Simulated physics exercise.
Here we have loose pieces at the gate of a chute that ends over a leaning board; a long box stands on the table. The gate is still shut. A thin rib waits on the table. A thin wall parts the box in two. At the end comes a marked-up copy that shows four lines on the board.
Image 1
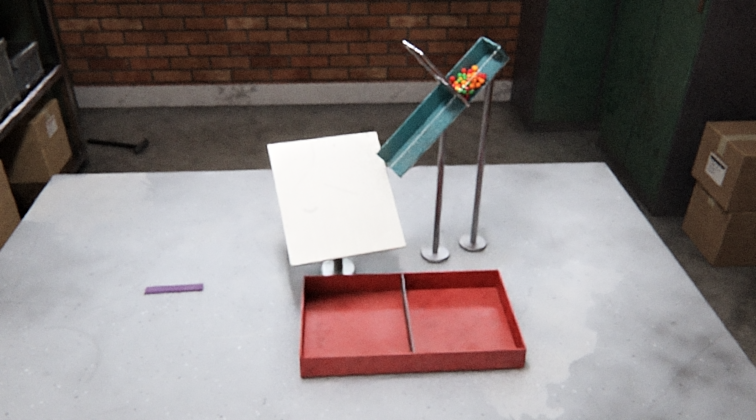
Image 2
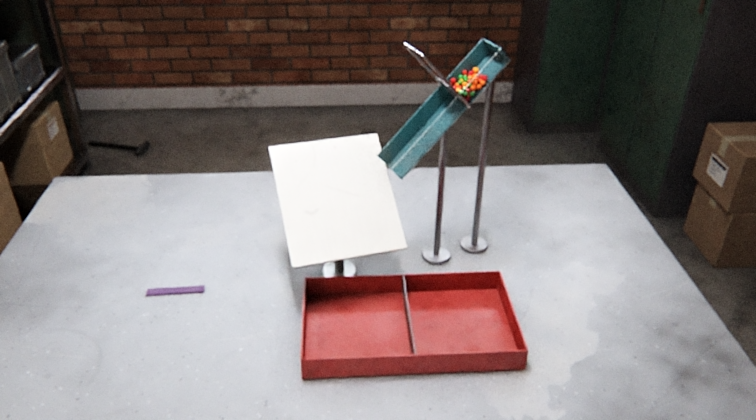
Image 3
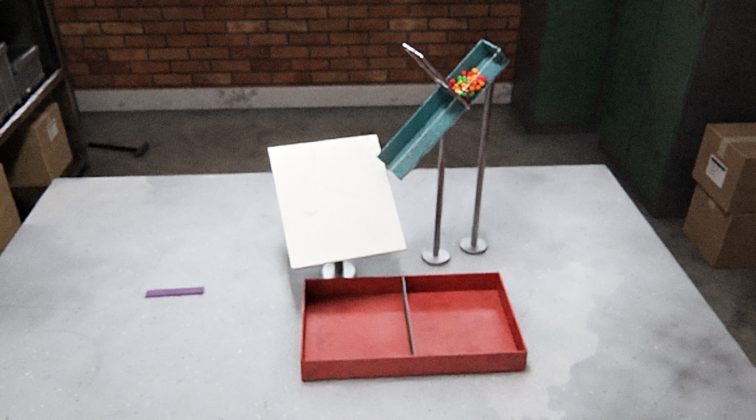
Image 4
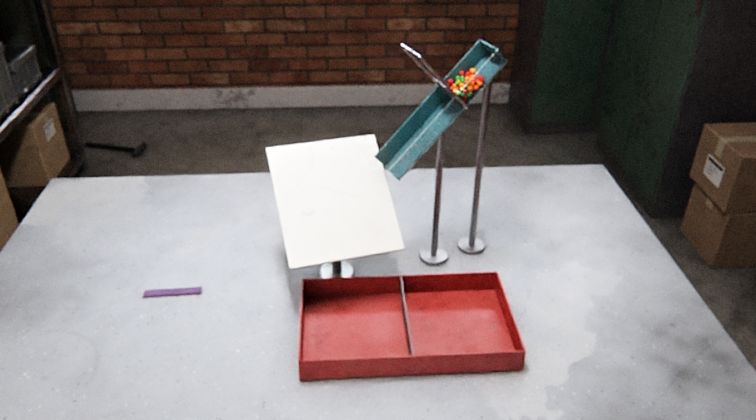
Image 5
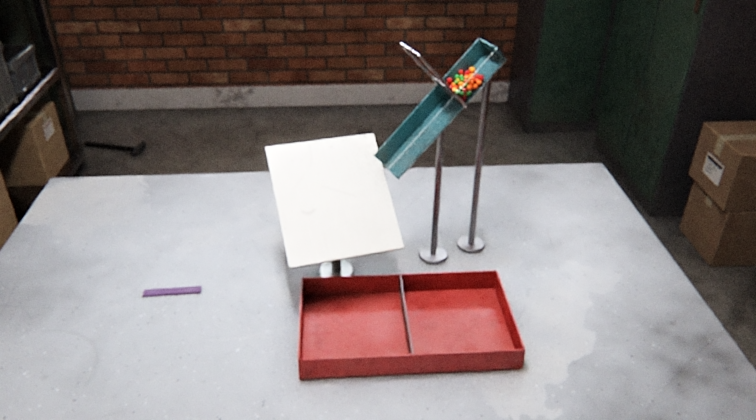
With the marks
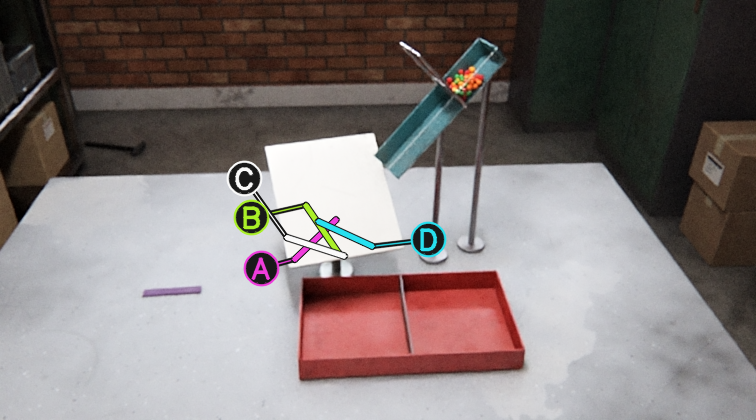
Colorful beads sit still in a teal chute above a white board and red box.
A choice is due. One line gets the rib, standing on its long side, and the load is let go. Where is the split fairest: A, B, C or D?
D.
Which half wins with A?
More lands on the left.
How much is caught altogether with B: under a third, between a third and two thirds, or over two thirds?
Line B gives over two thirds.
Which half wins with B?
Left.
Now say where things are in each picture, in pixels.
Load behind the gate at (465, 85), round plastic beads; lip of the chute at (394, 171), sloping fairly steeply, in the first picture.
Middle of the board at (337, 196), tilted fairly steeply; middle of its low edge at (351, 257); of its high edge at (324, 140), in the second picture.
Front corners of the box at (301, 361) and (527, 351); front end of its middle wall at (415, 356); gate still shut at (446, 87), in the third picture.
Middle of the load at (463, 88); lip at (392, 173), in the fourth picture.
Middle of the load at (462, 86); lip at (391, 172), in the fifth picture.
On the marked copy, line A from (336, 219) to (294, 259); line B from (305, 205) to (338, 252); line C from (286, 237) to (344, 256); line D from (318, 221) to (372, 246).
With A, of what is caught, all in the left half, none in the right.
With B, of what is caught, nearly all in the left half, a stray few in the right.
With C, of what is caught, all in the left half, none in the right.
With D, of what is caught, about half in the left half, about half in the right.
